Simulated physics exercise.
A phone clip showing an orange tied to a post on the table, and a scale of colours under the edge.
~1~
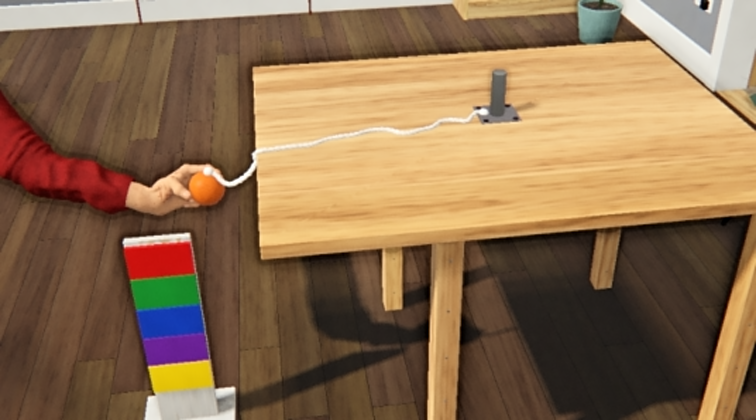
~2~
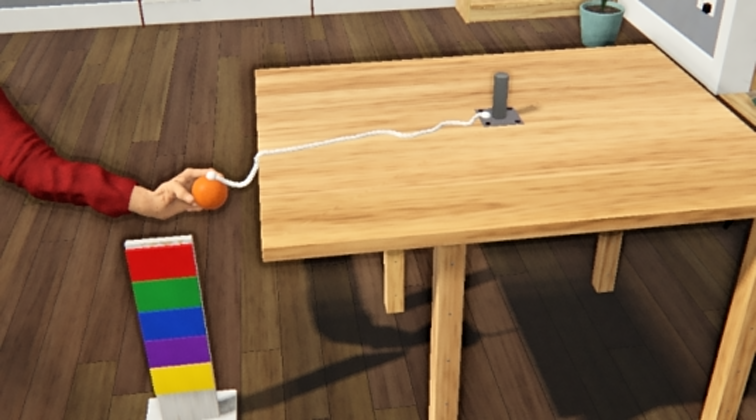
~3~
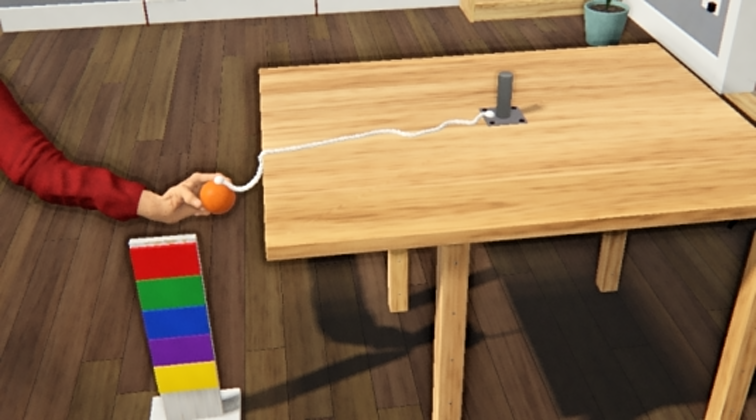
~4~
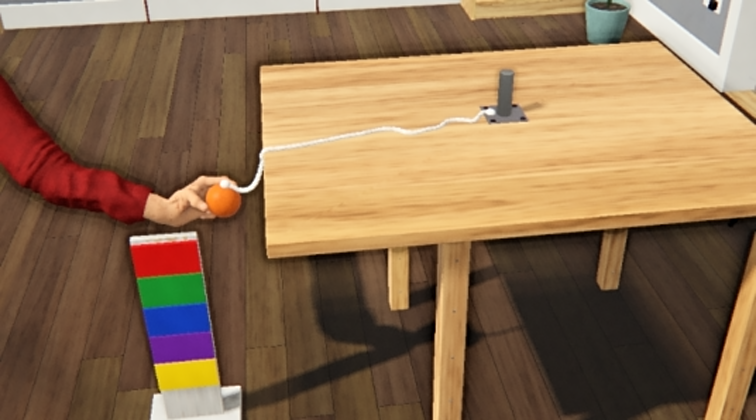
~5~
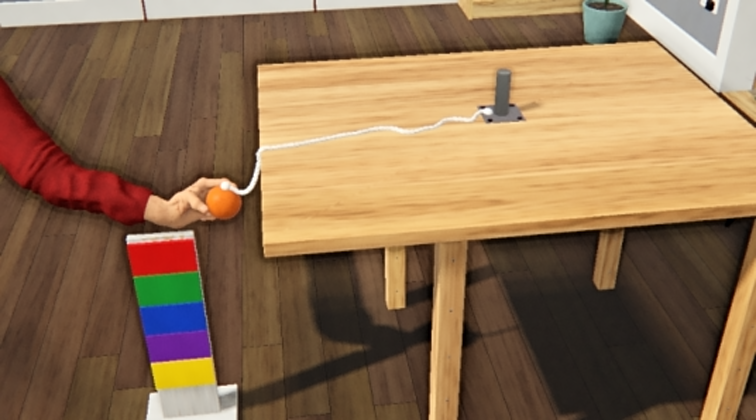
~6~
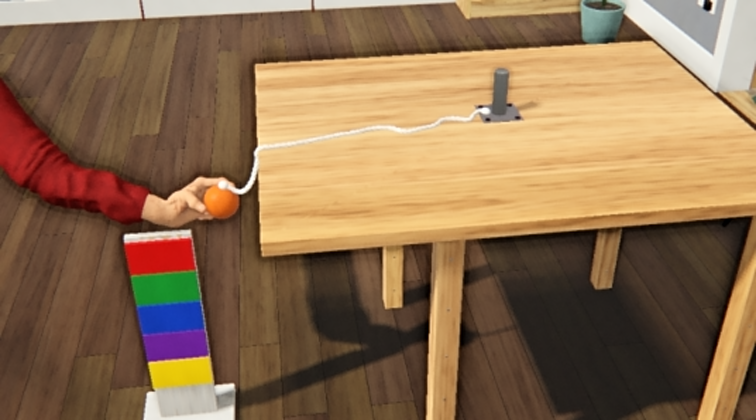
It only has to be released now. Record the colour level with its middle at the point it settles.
Colour at middle: Red.
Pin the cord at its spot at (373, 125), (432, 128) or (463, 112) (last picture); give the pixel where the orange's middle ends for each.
About (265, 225), (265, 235) and (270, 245).
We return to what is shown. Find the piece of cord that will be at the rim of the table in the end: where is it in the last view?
You'll find it close to (280, 146).
Soon after, orange near (239, 241); level with red.
After that, orange near (288, 234); level with red.
And then, orange near (269, 244); level with red.
In the end, orange near (268, 244); level with red. The cord holds its middle at red.
